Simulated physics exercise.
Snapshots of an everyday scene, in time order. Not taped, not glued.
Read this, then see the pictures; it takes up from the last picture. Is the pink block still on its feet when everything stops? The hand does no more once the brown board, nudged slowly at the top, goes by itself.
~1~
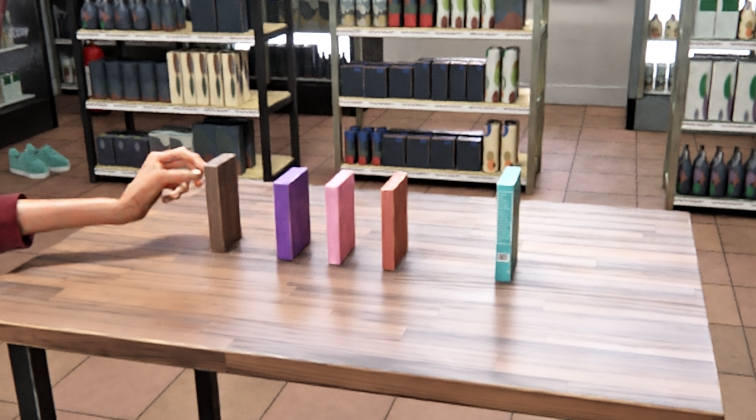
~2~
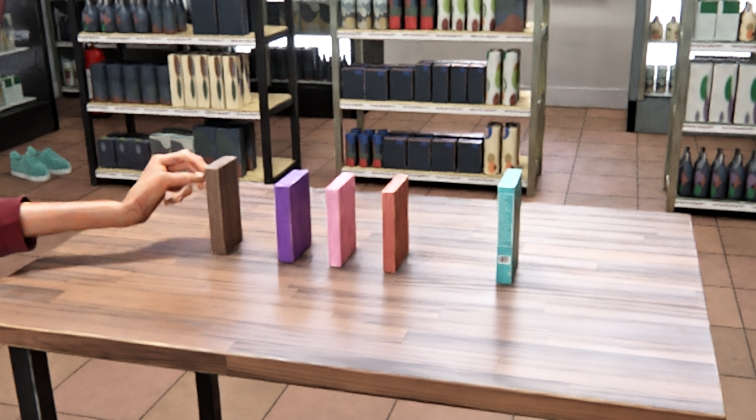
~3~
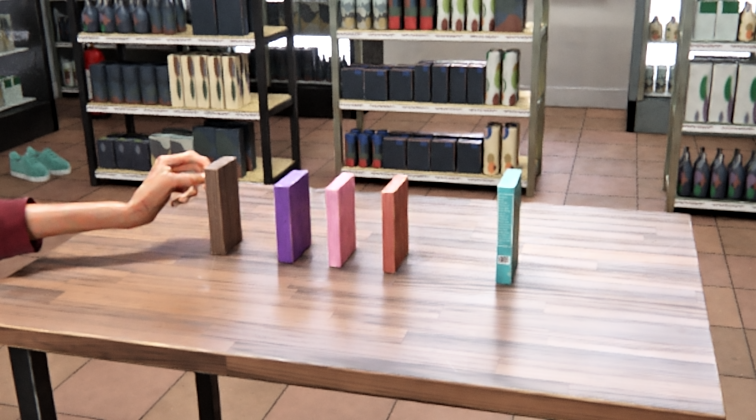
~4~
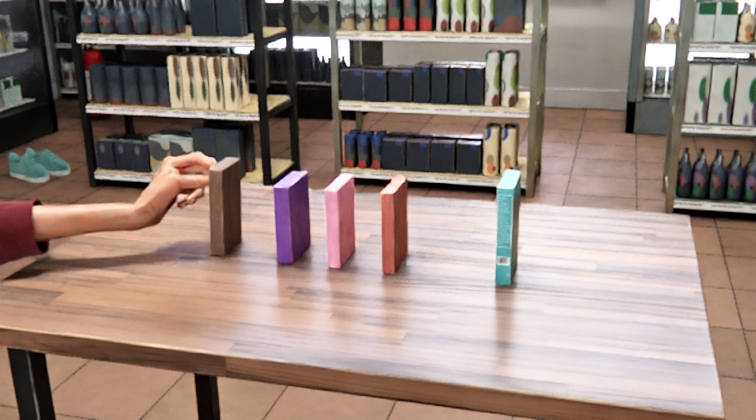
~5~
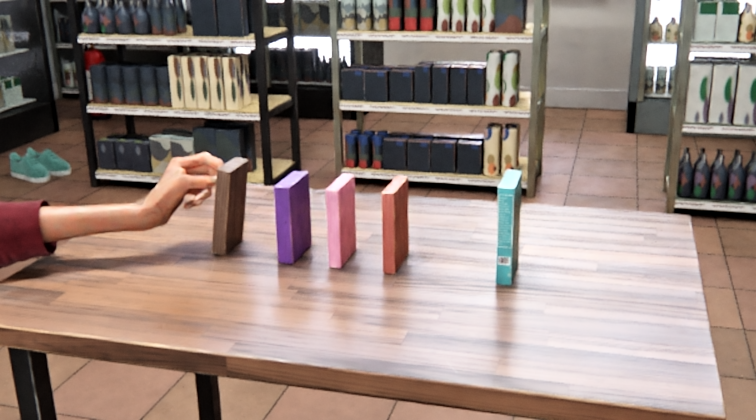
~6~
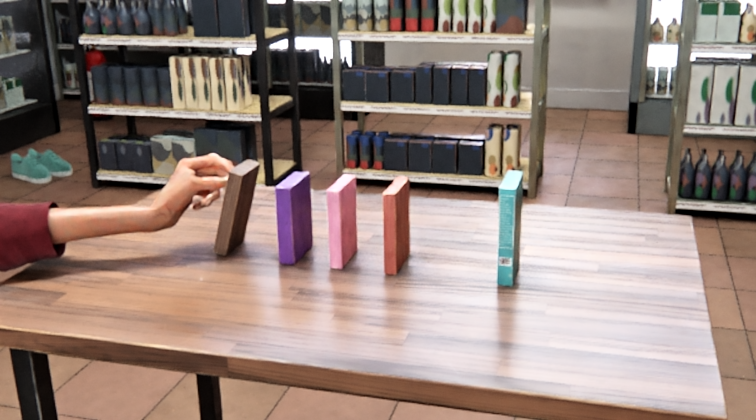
No, it will fall.
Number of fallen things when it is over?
Total count - 4.
Then, 0.40 s later than the last frame, brown board 72° over; pink block tilted by 34° near (366, 226); purple board tilted by 54°.
Then, 0.60 s later than the last frame, brown board 77° over; pink block on its side near (392, 248); red board on its side; purple board on its side.
When it is over, lying over on the table, purple board, pink block and red board. End places, in pixels of the last picture, pink block near (396, 249).
